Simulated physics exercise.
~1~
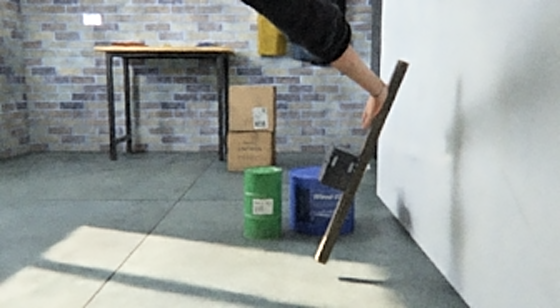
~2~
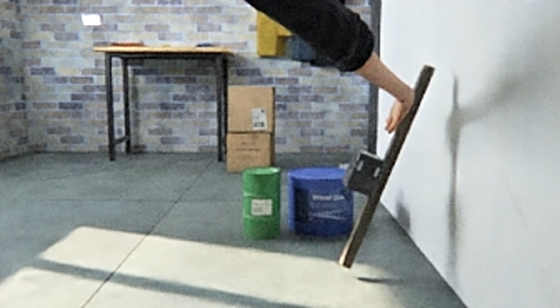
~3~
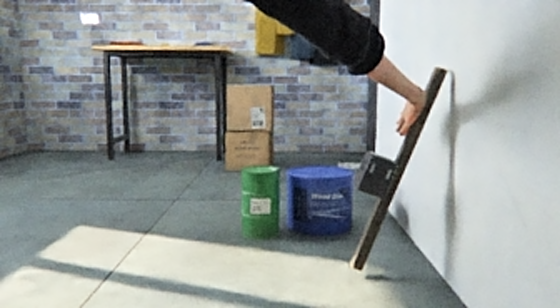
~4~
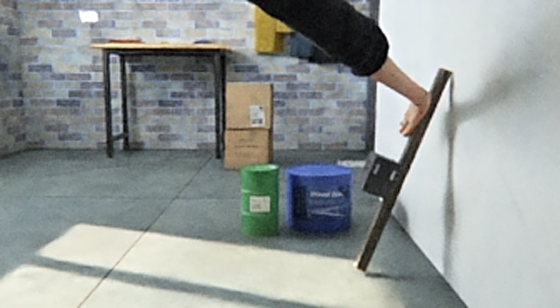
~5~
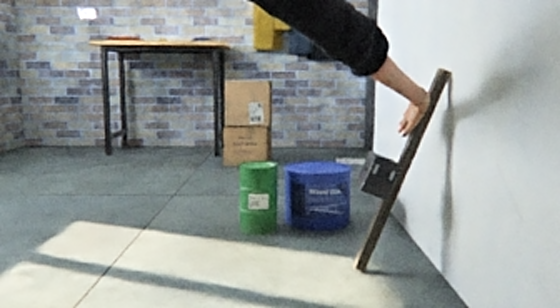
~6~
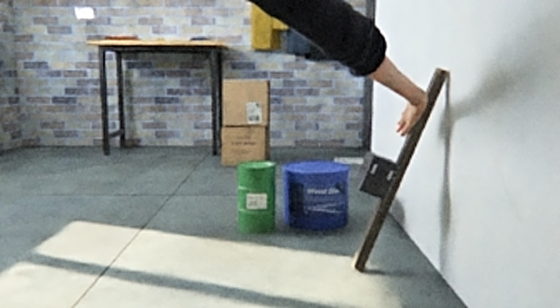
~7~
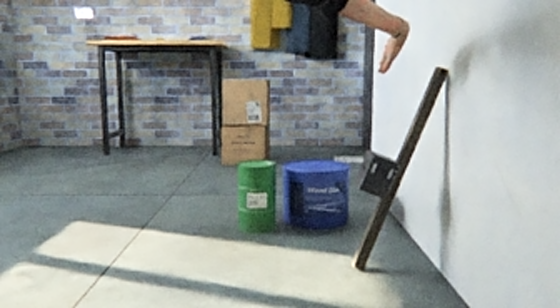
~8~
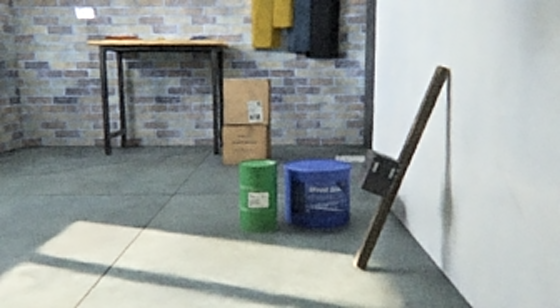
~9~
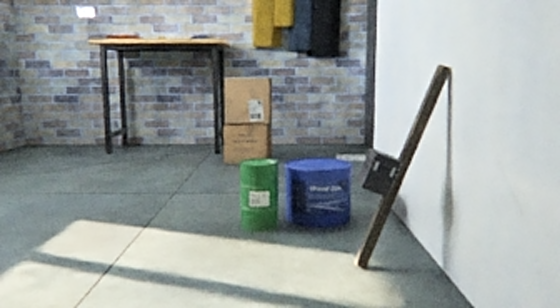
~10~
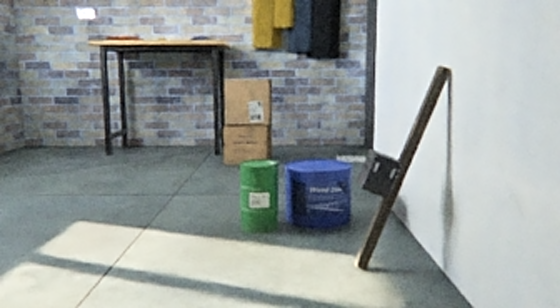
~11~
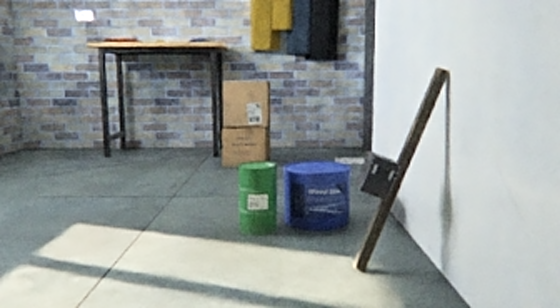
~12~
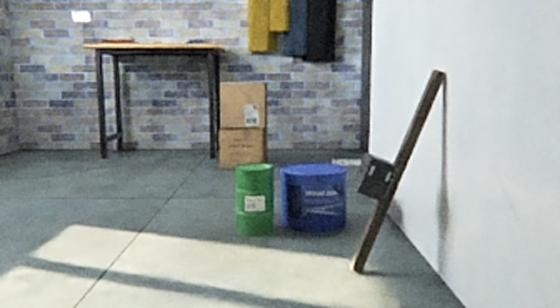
In a room with a brick-patterned back wall and a grey floor, a hand holds a long dark pole with a small black box attached, near a white wall on the right. A green canister and a blue pail stand on the floor beside it, with a table and stacked cardboard boxes behind. The hand moves the pole to the right, setting its foot on the floor and its top against the wall. After holding it steady there, the hand lets go and withdraws upward out of view. The pole stays leaning, with the canister and pail still in place.
